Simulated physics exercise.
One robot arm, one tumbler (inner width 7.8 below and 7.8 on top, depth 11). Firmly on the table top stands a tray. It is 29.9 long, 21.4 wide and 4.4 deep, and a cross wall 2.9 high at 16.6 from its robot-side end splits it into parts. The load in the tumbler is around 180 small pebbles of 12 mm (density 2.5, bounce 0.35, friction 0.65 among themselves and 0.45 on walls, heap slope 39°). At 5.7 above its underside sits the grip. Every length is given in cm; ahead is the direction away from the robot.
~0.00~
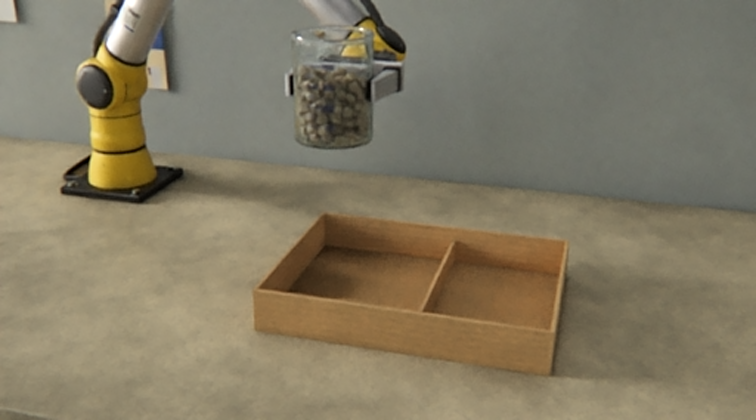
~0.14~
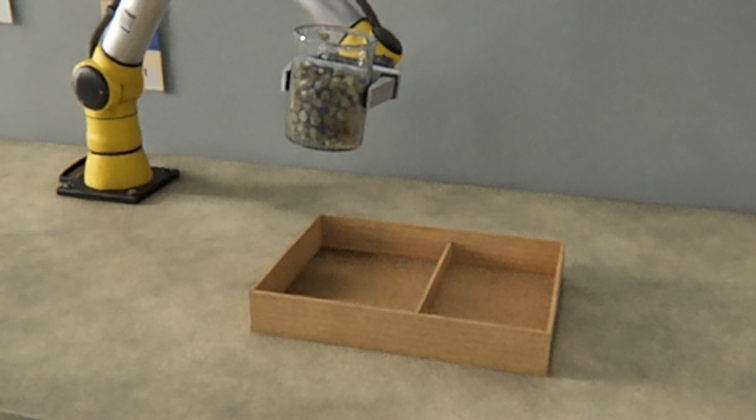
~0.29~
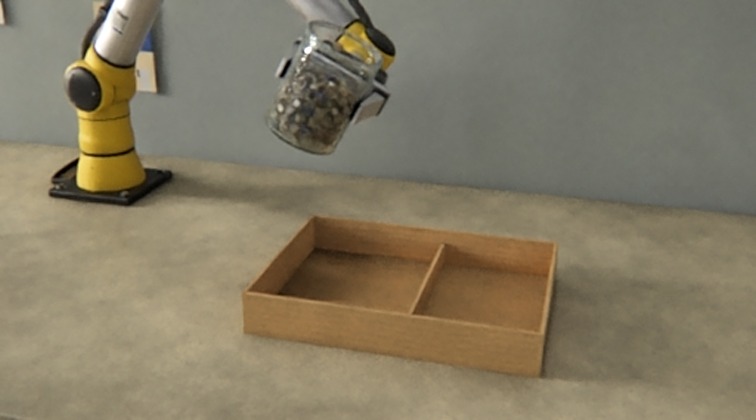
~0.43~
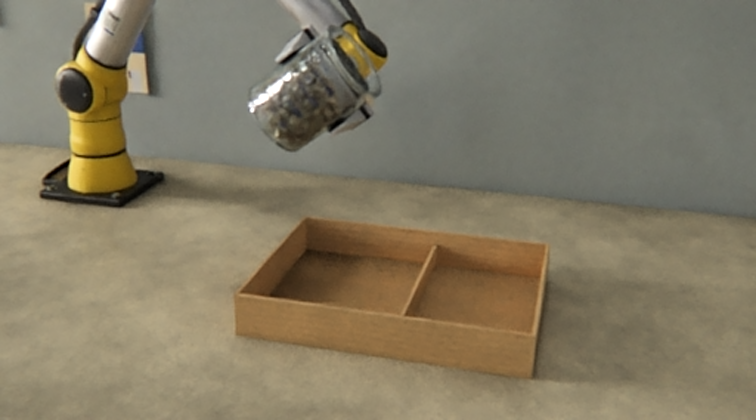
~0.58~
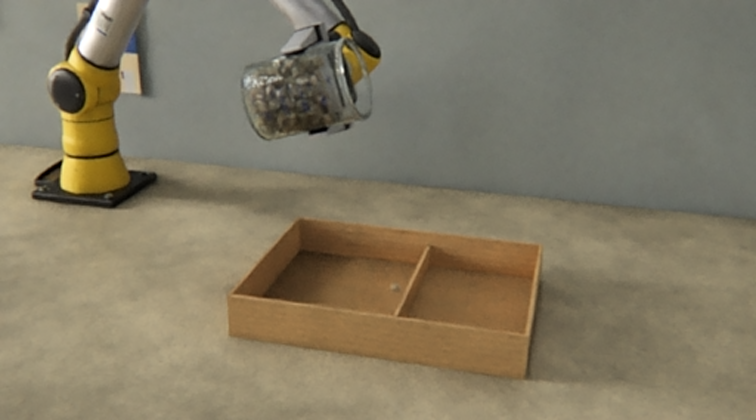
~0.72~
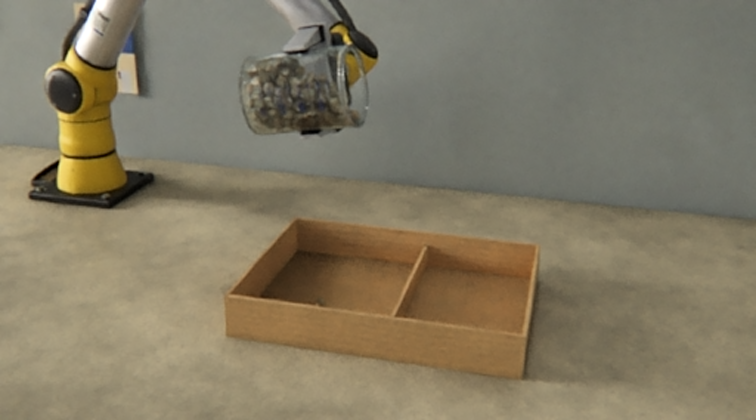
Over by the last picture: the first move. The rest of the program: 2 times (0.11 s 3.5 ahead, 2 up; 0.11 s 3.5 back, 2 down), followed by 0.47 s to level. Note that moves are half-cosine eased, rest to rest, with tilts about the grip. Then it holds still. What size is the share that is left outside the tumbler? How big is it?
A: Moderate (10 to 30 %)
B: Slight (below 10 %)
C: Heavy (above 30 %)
Heavy (above 30 %).
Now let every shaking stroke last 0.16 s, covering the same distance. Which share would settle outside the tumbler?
Estimate: Near 15 per cent.
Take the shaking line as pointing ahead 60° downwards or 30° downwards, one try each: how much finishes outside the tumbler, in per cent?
I'd say close to 0 percent for the first and close to 15 percent for the second.
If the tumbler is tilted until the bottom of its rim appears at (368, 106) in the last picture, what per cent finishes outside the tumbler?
Roughly 25 percent, give or take.
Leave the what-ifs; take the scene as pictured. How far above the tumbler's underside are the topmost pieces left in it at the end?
Roughly 6.0 cm.
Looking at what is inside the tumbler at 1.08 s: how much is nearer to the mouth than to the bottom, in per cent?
I'd guess about 70 percent of it.
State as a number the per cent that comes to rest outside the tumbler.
About 55 %.
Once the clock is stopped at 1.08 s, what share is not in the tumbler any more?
Roughly 30 percent is out.
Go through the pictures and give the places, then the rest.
The tumbler middle at (333, 88), level; upper third of the load around (330, 84), from x 300 to 365, top at y 35; 182 in the tumbler, in the first frame.
The tumbler middle at (329, 89), tilted 8° forward; upper third of the load around (325, 85), from x 295 to 360, top at y 35, in the second frame.
The tumbler middle at (322, 90), tilted 28° forward; upper third of the load around (312, 84), from x 280 to 350, top at y 45, in the third frame.
The tumbler middle at (313, 91), tilted 52° forward; upper third of the load around (302, 80), from x 265 to 370, top at y 55; 181 in the tumbler, 1 in flight or on a rim, in the fourth frame.
The tumbler middle at (306, 91), tilted 72° forward; upper third of the load around (294, 75), from x 255 to 395, top at y 60; 181 in the tumbler, 1 in the robot-side part, in the fifth frame.
The tumbler middle at (304, 91), tilted 80° forward; upper third of the load around (282, 79), from x 250 to 355, top at y 65; 181 in the tumbler, 1 in the robot-side part, in the sixth frame.
After 1.08 s, tilted 80° forward, highest piece 26 above the table; 125 in the tumbler, 35 in the far-side part, 10 in the robot-side part, 12 in flight or on a rim.
After 1.45 s, tilted 26° forward, highest piece 28 above the table; 80 in the tumbler, 68 in the far-side part, 34 in the robot-side part.
After 1.83 s, level, highest piece 24 above the table; 80 in the tumbler, 68 in the far-side part, 34 in the robot-side part.
After 2.88 s, level, highest piece 24 above the table; 80 in the tumbler, 68 in the far-side part, 34 in the robot-side part.
In the end, 80 in the tumbler, 68 in the far-side part, 34 in the robot-side part. That is 56 % outside the tumbler.
